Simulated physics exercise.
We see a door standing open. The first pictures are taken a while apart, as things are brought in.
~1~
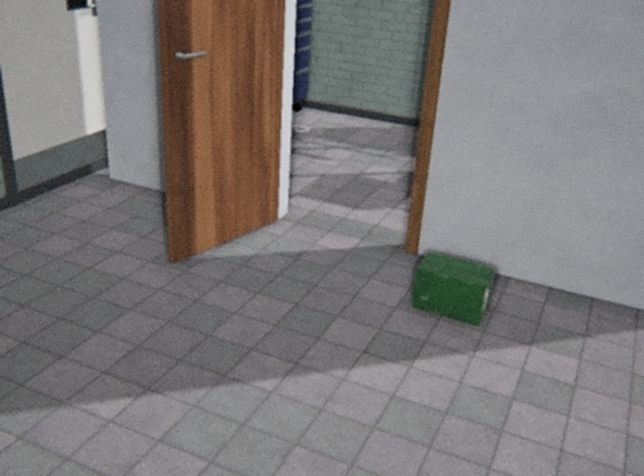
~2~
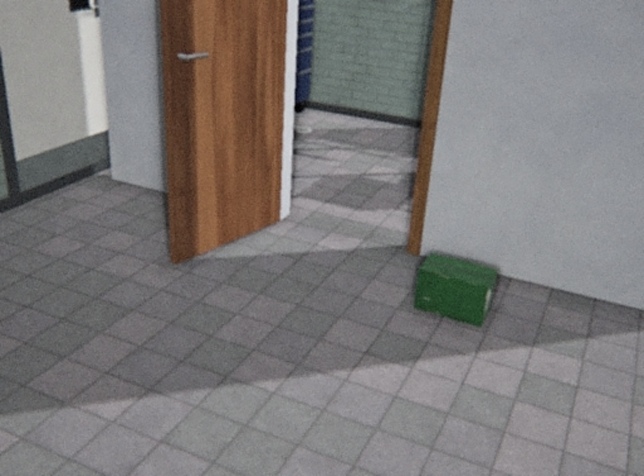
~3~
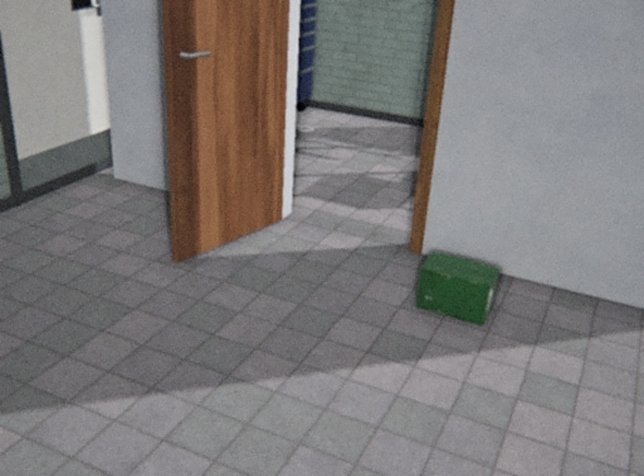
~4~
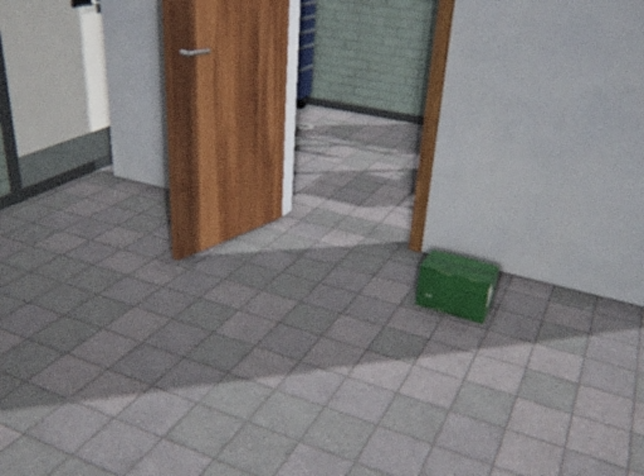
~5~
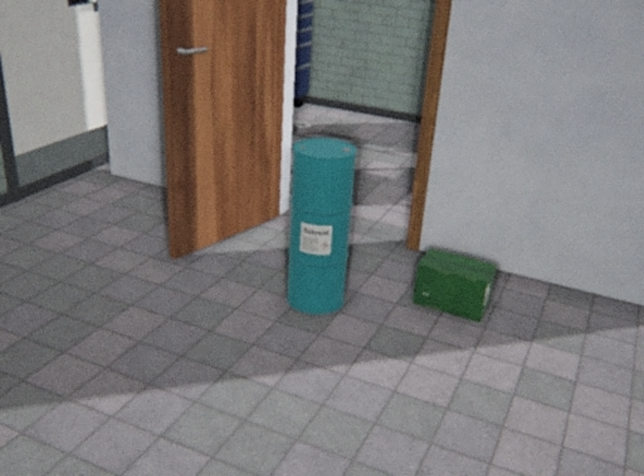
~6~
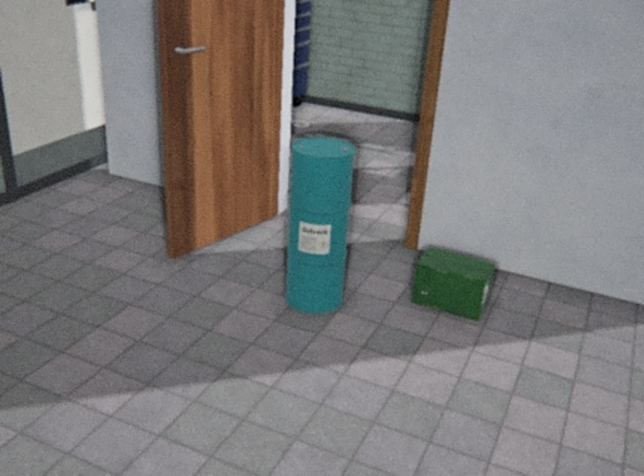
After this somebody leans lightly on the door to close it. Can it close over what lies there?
It shuts.
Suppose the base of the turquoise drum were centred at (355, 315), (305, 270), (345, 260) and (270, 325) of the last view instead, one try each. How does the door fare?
First try: It reaches the frame; second try: It jams; third try: It jams; fourth try: It shuts.
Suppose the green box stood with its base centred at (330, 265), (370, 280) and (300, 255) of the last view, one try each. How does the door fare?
In the first case it stops short; in the second case it closes; in the third case it stops short.
Then, 1.00 s on from there, door 71° open.
Then, 1.70 s on from there, door 32° open.
In the end, door 0° open; both unmoved. At the end, from the last picture's camera, turquoise drum near (318, 227).
